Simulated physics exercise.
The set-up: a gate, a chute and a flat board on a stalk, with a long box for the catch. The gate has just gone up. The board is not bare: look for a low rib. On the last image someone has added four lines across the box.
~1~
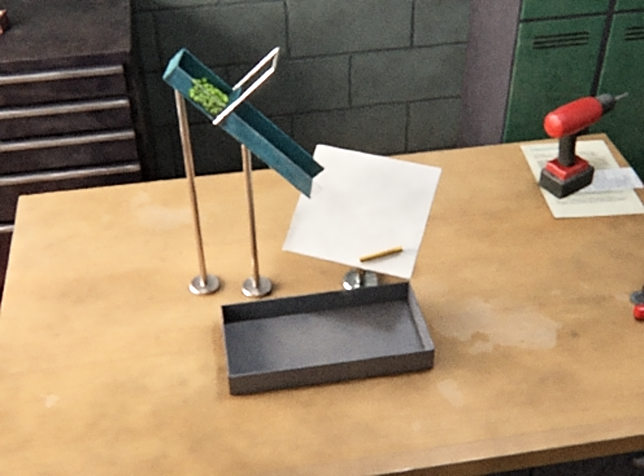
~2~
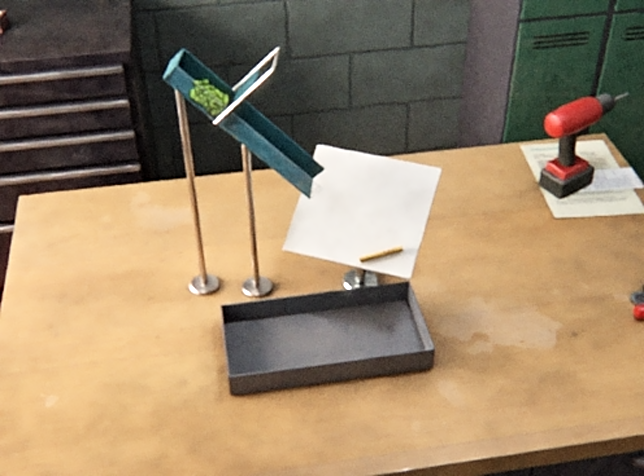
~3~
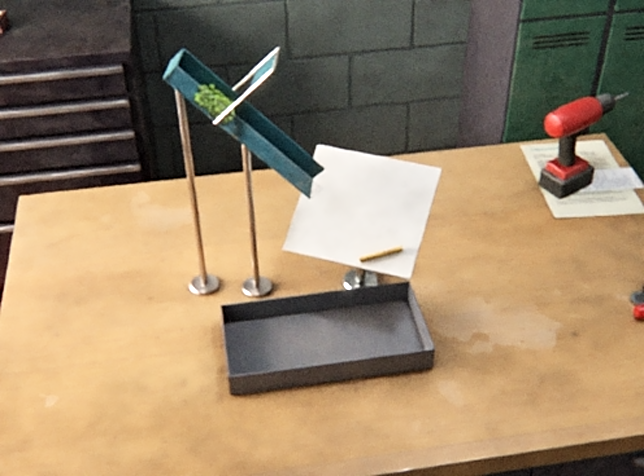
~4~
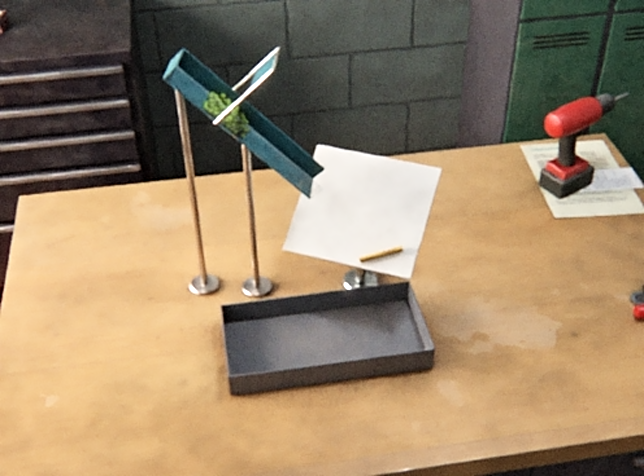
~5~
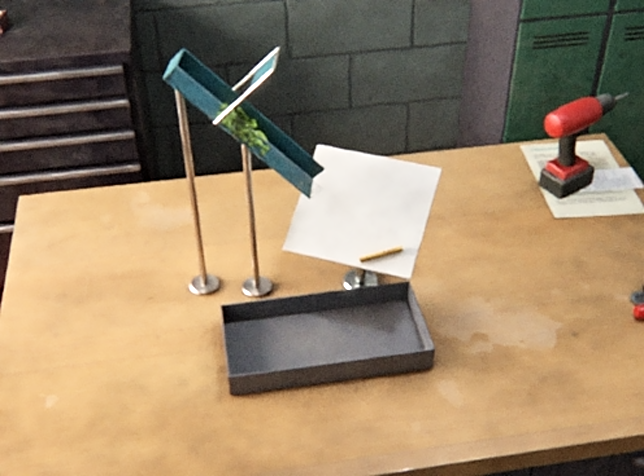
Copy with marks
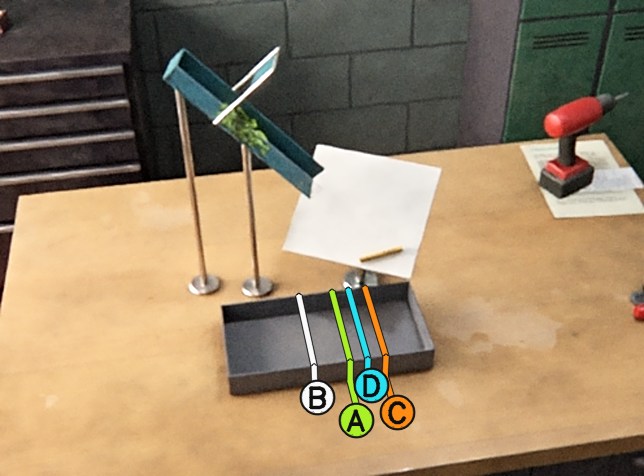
On a wooden workbench, the gate on a sloping teal chute lifted, and the bunch of small green peas behind it slid down to the right, passing under the gate and stretching out along the chute.
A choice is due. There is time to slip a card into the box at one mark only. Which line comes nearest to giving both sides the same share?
A is best.
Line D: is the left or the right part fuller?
The left side.
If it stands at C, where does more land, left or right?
Left.
On the marked copy, line A crosses the front rim at (350, 360); line B crosses the front rim at (314, 365); line C crosses the front rim at (385, 355); line D crosses the front rim at (367, 358).
With A, of what is caught, close to a third on the left of the divider, close to two thirds on the right.
With B, of what is caught, a small share on the left of the divider, all but a few on the right.
With C, of what is caught, the bulk on the left of the divider, a small share on the right.
With D, of what is caught, the bulk on the left of the divider, a small share on the right.
